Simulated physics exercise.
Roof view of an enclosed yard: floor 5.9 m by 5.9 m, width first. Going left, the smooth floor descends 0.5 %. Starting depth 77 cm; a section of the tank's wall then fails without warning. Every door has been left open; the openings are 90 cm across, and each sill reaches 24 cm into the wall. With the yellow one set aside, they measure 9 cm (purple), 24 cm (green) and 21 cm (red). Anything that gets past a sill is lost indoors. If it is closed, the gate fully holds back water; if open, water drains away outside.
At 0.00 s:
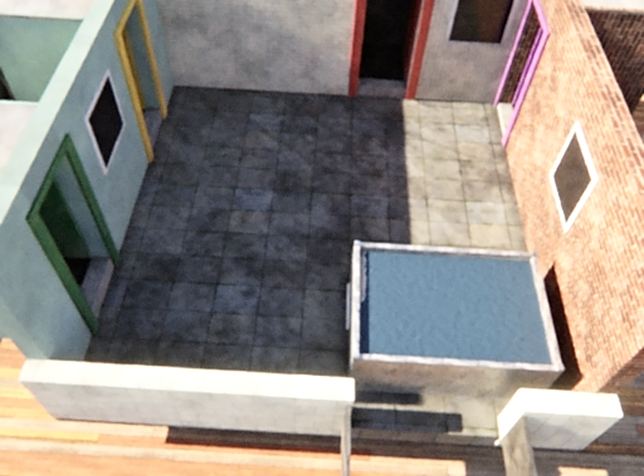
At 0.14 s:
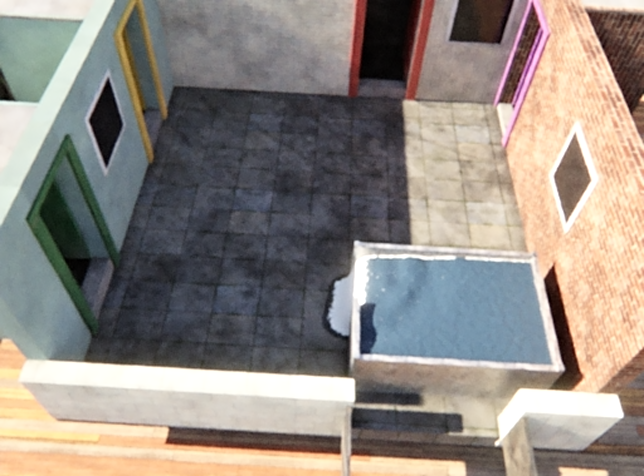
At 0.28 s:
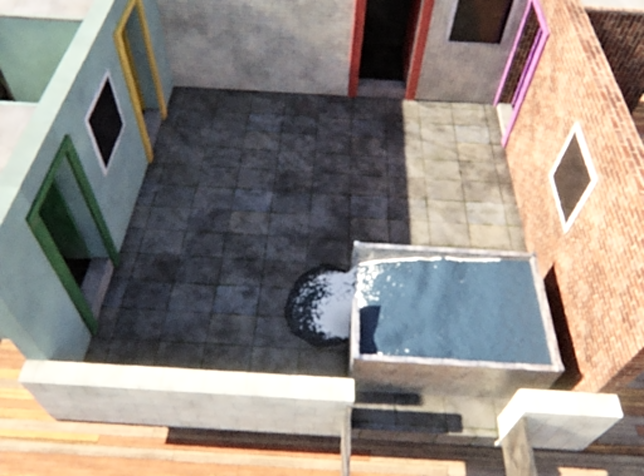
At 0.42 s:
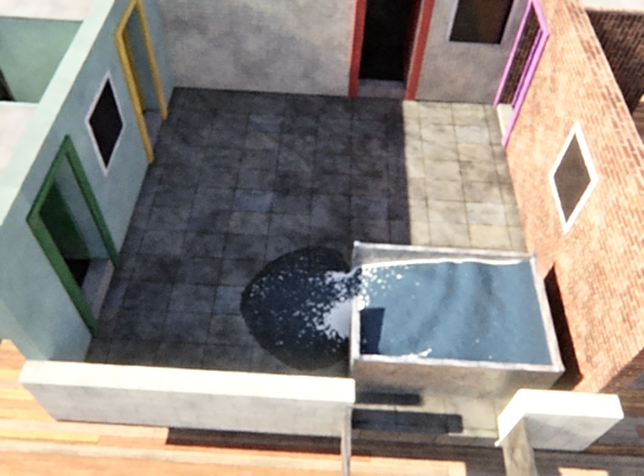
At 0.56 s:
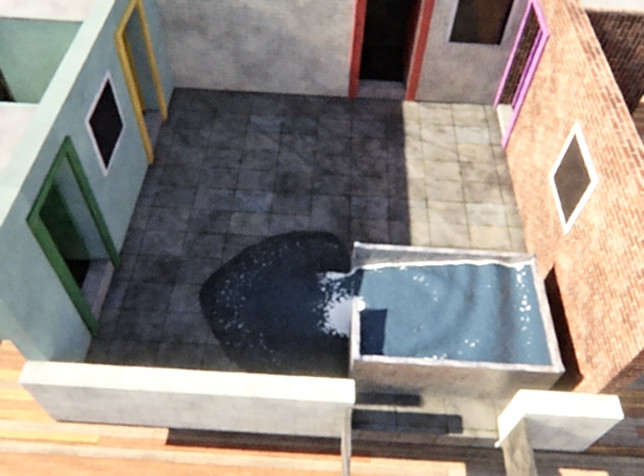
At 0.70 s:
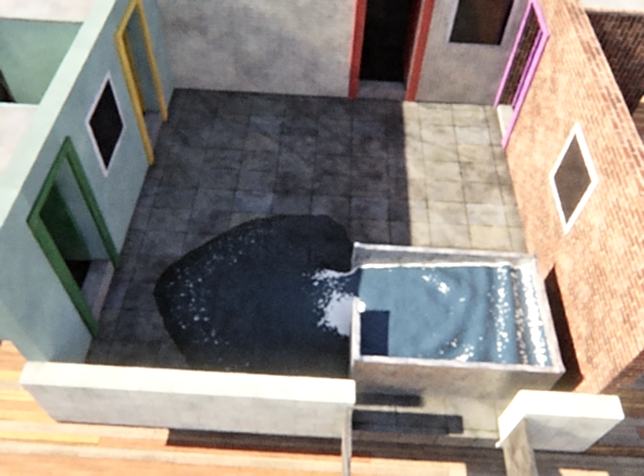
Water pouring from the left side of a full tank and spreading leftward in a dark pool across a walled yard's tiled floor.
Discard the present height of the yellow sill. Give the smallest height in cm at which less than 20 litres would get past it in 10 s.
Close to 11 cm is just enough.
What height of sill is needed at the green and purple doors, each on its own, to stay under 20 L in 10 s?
You'd want about 22 centimetres at green and about 9.0 centimetres at purple.
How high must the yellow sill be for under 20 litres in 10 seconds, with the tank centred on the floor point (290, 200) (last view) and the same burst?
With that change, some 34 centimetres.
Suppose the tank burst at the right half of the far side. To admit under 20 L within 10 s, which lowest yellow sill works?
In that case about 17 cm.
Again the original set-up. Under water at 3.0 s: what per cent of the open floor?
About 45 per cent.
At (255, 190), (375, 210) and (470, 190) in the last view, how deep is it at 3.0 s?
In that order: 2, 0 and 0 cm.
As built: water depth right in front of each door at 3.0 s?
Centimetres: Red = 0, green = 24, yellow = 12, purple = 0.
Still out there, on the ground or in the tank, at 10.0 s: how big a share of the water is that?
Close to 96 per cent is still present.
After 1.4 s water covers 35 % of the floor, deepest (42 cm) near (347, 306); it has not reached the yellow door.
After 3.0 s water covers 45 % of the floor, deepest (28 cm) near (174, 92); 12 cm at the yellow door, 0 litres in over its 24 cm sill.
After 10.0 s water covers 95 % of the floor, deepest (12 cm) near (501, 282); 11 cm at the yellow door, 0 litres in over its 24 cm sill.
At the yellow door as built, the water arrived by 1.9 s and peaked near 15 cm at 2.2 s.
With a sill of 9.5 cm, 36 litres would have come in within the 10 s; with 12.5 cm, 10 litres. So under 20 litres takes about 11 cm.
